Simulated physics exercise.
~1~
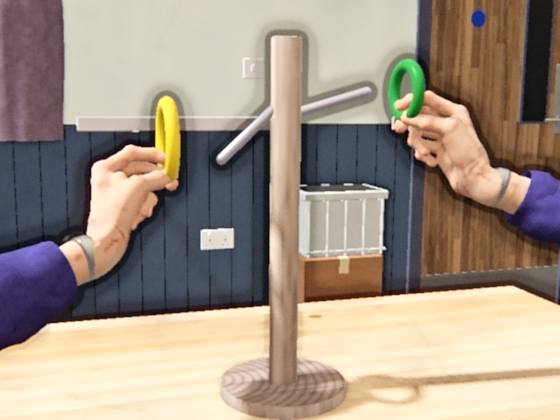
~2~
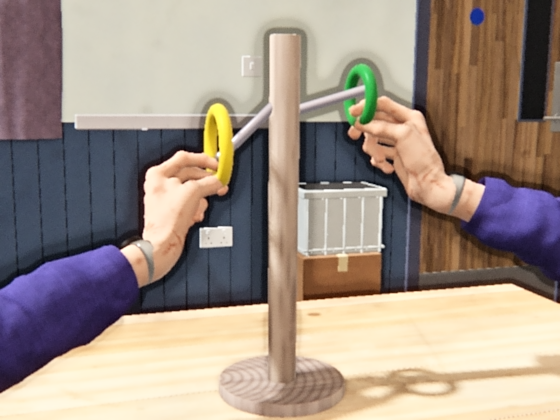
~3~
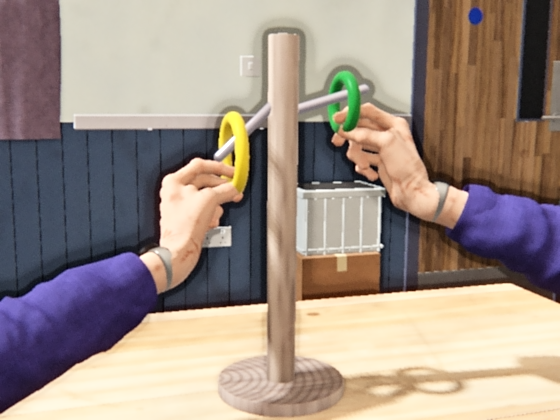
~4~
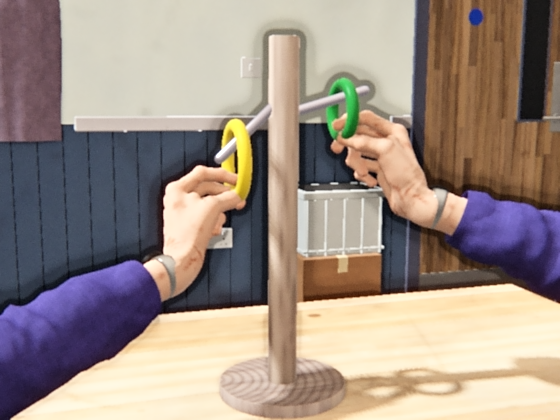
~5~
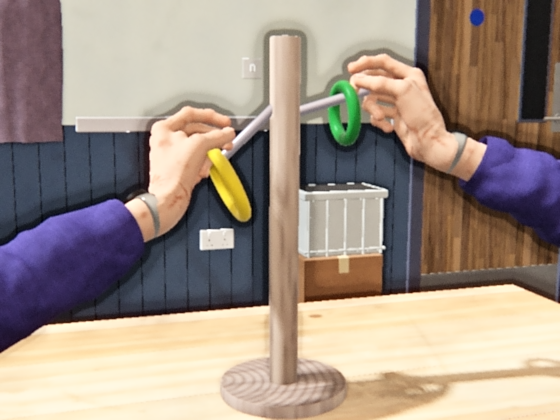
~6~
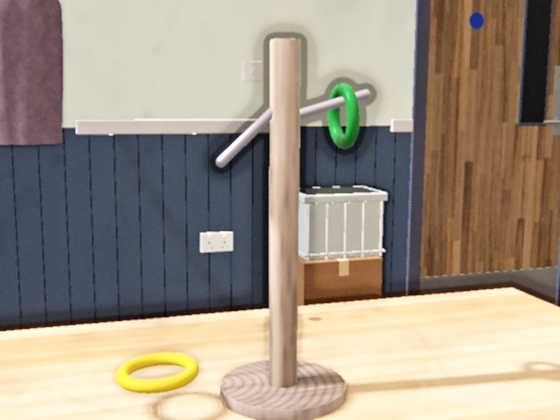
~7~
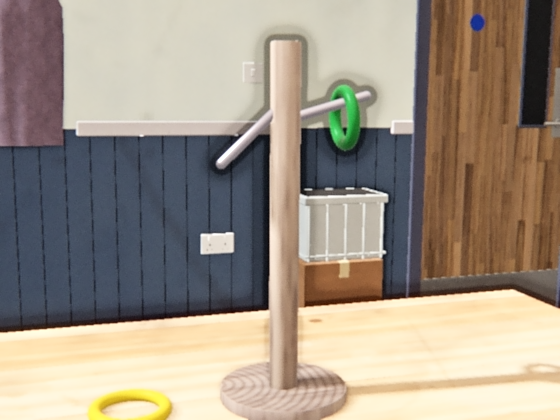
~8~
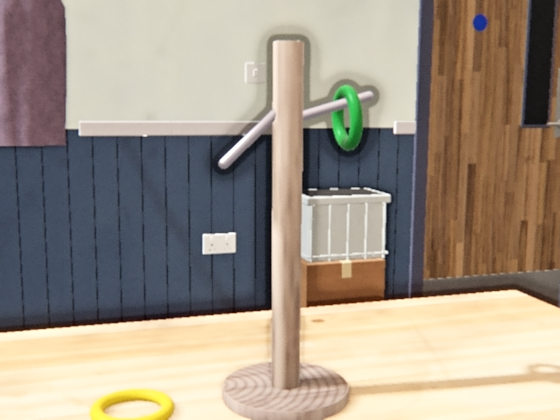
On a wooden table in a room, two hands slipped a yellow ring and a green ring onto opposite pegs of a stand and let go; the yellow one dropped to the tabletop on the left, while the green one stayed hanging.
